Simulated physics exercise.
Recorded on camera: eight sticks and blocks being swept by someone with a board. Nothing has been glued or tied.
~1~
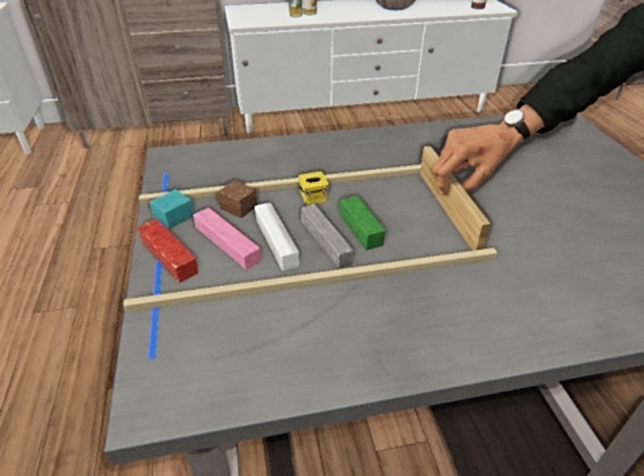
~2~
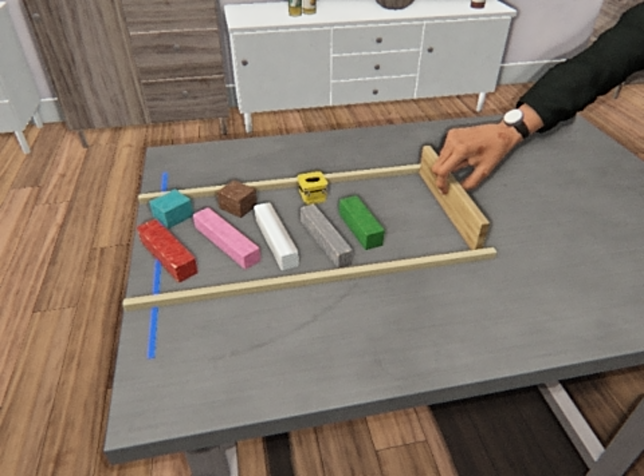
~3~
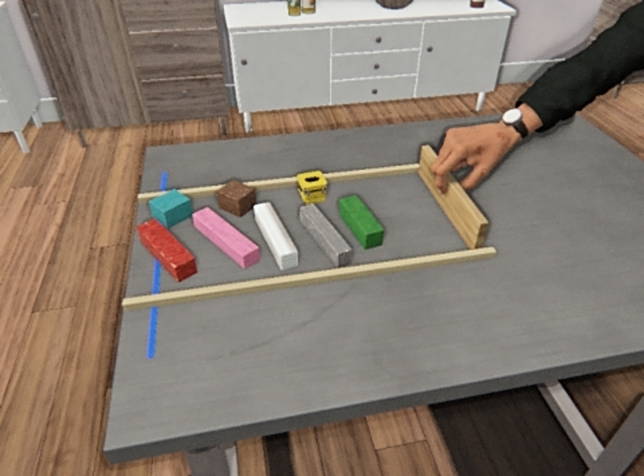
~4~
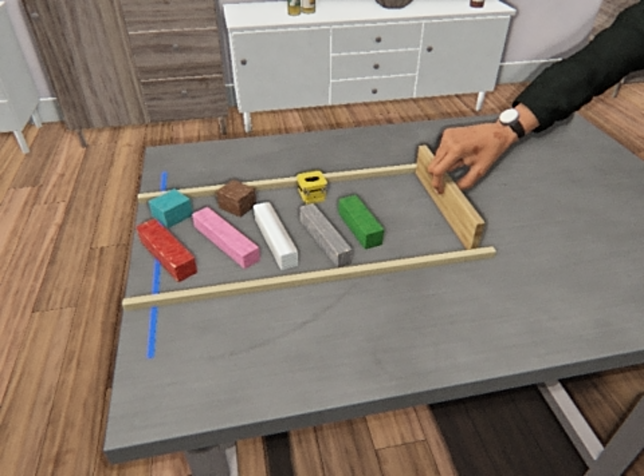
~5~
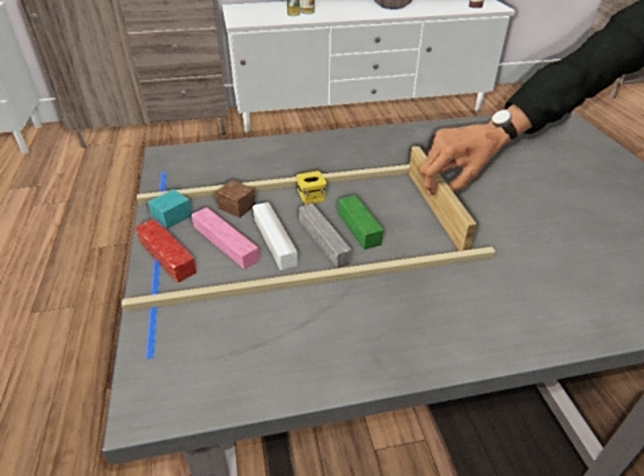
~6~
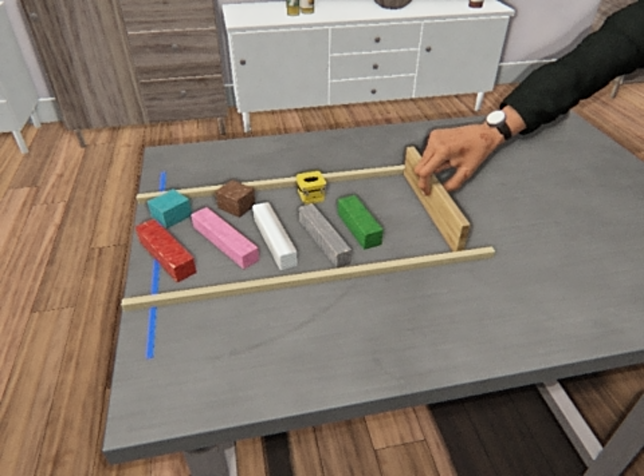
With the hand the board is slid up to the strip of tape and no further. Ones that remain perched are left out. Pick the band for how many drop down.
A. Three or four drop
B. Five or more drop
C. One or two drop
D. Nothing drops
Five or more drop (B).
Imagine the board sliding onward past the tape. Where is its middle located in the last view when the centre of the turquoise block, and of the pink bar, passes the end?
Near (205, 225) in the first case, near (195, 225) in the other.
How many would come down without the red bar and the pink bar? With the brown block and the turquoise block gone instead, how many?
4, then 4.
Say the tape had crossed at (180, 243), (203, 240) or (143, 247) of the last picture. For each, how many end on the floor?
Try 1: 3; try 2: 1; try 3: 7.
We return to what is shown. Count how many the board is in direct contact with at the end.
The count in contact is 2.
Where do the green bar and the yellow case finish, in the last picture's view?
Close to (145, 248); the other close to (146, 206).
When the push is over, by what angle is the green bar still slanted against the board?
Somewhere near 0 degrees, I'd say.
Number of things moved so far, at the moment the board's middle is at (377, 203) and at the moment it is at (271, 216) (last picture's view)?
0, then 6.
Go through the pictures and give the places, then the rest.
The first frame shows red bar (167, 250); turquoise block (173, 209); pink bar (226, 237); board (451, 196); tape (160, 246).
The second frame shows turquoise block (172, 209); board (450, 195).
The third frame shows pink bar (225, 237); yellow case (312, 188).
The fourth frame shows red bar (166, 249); green bar (360, 221).
The fifth frame shows turquoise block (171, 209); grey bar (324, 235).
The sixth frame shows red bar (165, 249); turquoise block (170, 208); pink bar (224, 237); board (433, 196); tape (158, 245).
Early on, none off yet; red bar at rest near (165, 249); turquoise block at rest near (170, 208); pink bar at rest near (224, 237).
A while later, none off yet; red bar moving near (156, 251); turquoise block at rest near (170, 208); pink bar travelled a little near (190, 243).
Finally, the number that fall off is five or more; lost, grey bar, white stick, brown block, pink bar, turquoise block and red bar.
